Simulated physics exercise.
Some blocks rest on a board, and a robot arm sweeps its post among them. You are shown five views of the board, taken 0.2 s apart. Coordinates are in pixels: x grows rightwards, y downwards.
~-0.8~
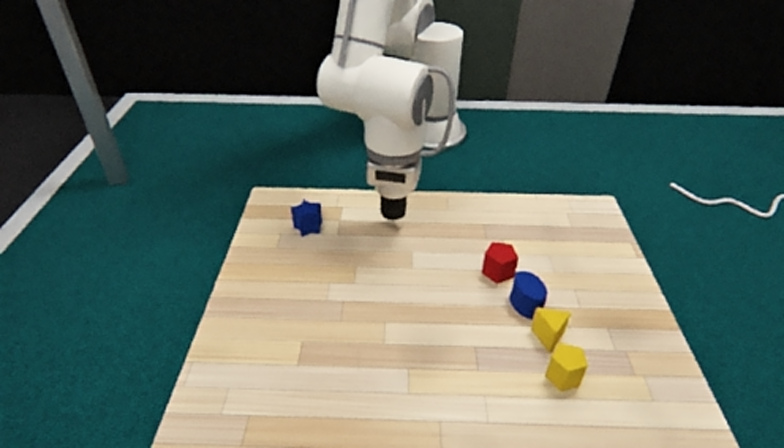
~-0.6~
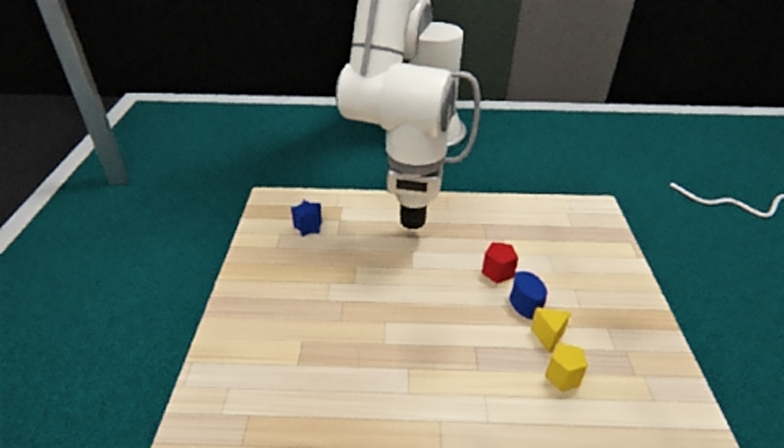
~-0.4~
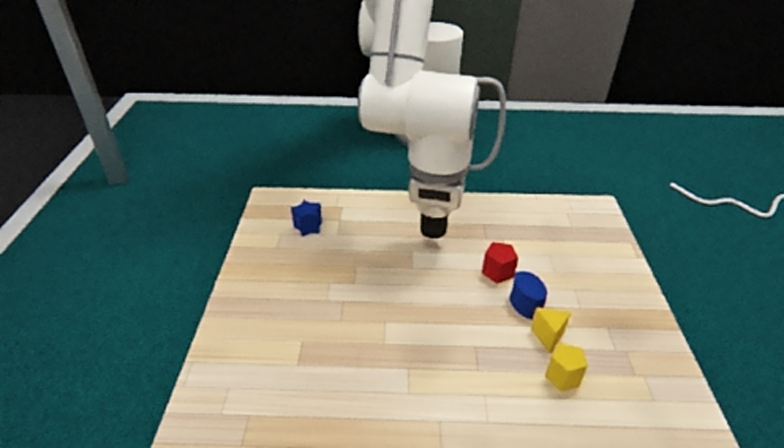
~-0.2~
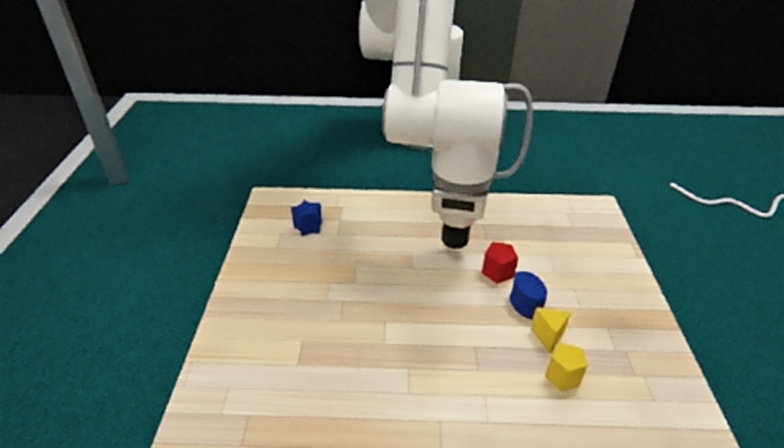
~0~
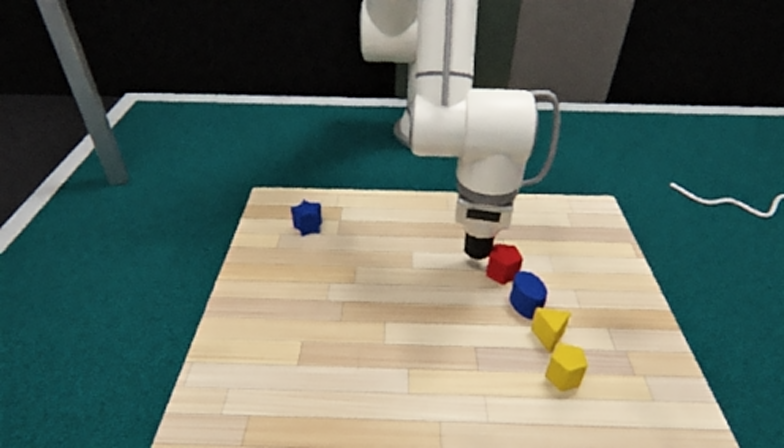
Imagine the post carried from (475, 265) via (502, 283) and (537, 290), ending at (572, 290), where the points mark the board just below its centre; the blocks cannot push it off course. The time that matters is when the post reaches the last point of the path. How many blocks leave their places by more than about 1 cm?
By the end, two blocks will have moved.
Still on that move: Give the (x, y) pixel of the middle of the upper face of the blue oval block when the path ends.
At (551, 294).
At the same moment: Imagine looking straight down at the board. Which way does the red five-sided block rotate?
Counterclockwise rotation.
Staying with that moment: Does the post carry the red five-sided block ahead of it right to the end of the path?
Yes, it checks out.
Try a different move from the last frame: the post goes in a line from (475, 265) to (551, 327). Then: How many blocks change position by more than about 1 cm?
It moves three or more blocks.
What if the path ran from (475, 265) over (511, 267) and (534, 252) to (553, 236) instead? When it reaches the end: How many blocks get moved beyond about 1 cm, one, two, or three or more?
It should be one, as far as I can tell.
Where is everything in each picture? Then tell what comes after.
In the first frame, post's lower end at (393, 213); red five-sided block at (502, 252); blue oval block at (531, 284); yellow three-sided block at (555, 317).
In the second frame, post at (413, 222); blocks still.
In the third frame, post at (433, 231); blocks still.
In the fourth frame, post at (455, 241); blocks still.
In the fifth frame, post at (478, 251); red five-sided block at (506, 253); blue oval block at (531, 284); yellow three-sided block at (555, 317).
What follows on the original path. One third of the way, post at (505, 269); red five-sided block at (537, 263), turned 35° anticlockwise; blue oval block at (537, 288), turned 20° clockwise.
Two thirds of the way, post at (541, 276); red five-sided block at (570, 265), turned 50° anticlockwise; blue oval block at (550, 294), turned 60° clockwise.
At the end, post at (576, 276); red five-sided block at (605, 264), turned 55° anticlockwise; blue oval block at (551, 294), turned 65° clockwise; yellow three-sided block still.
